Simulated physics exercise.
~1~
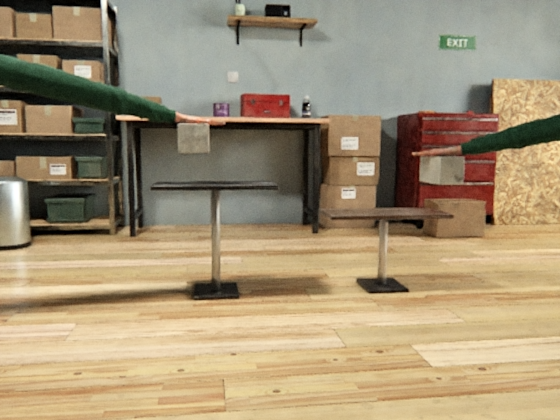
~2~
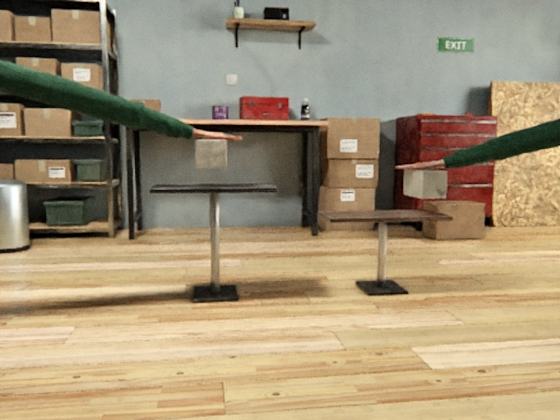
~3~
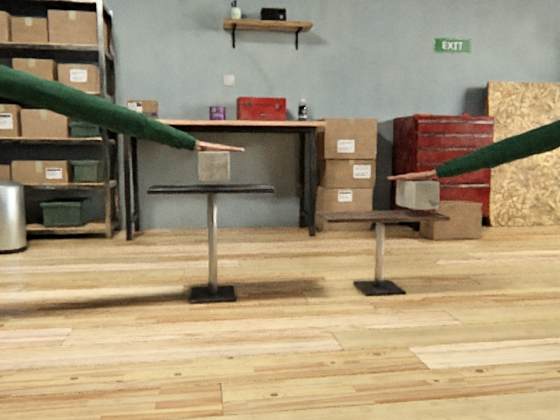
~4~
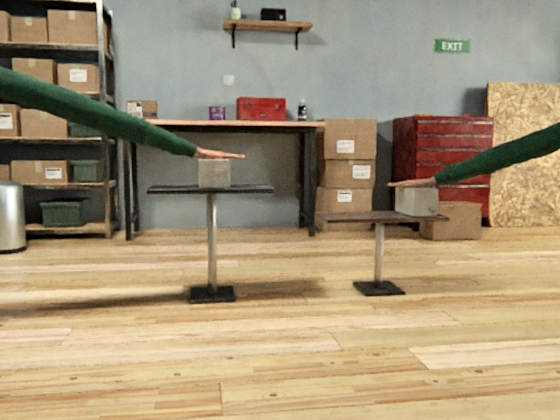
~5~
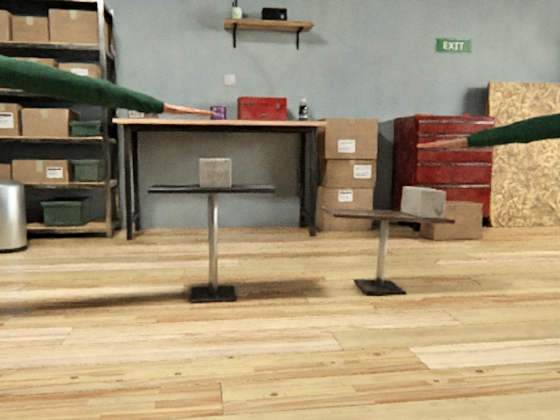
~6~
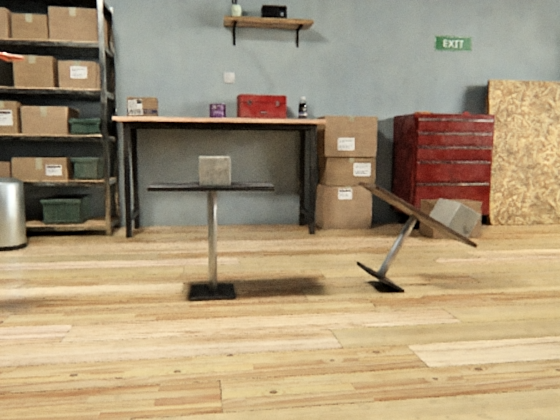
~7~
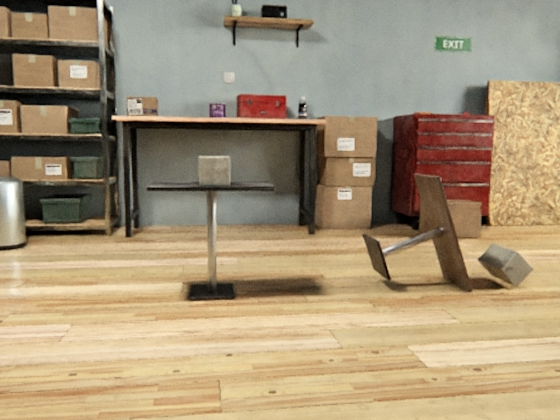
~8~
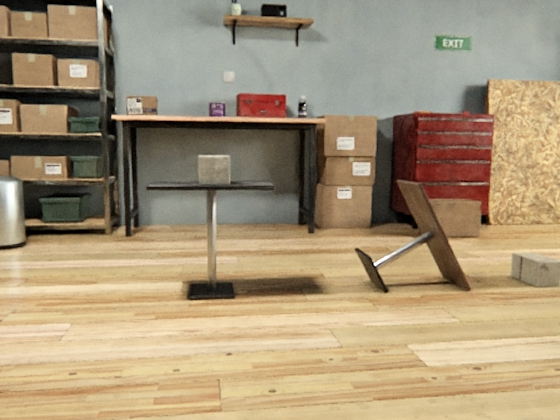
Workshop with two narrow-footed stands, hands setting a grey block on each, the brown stand toppling rightward, the black one staying upright.
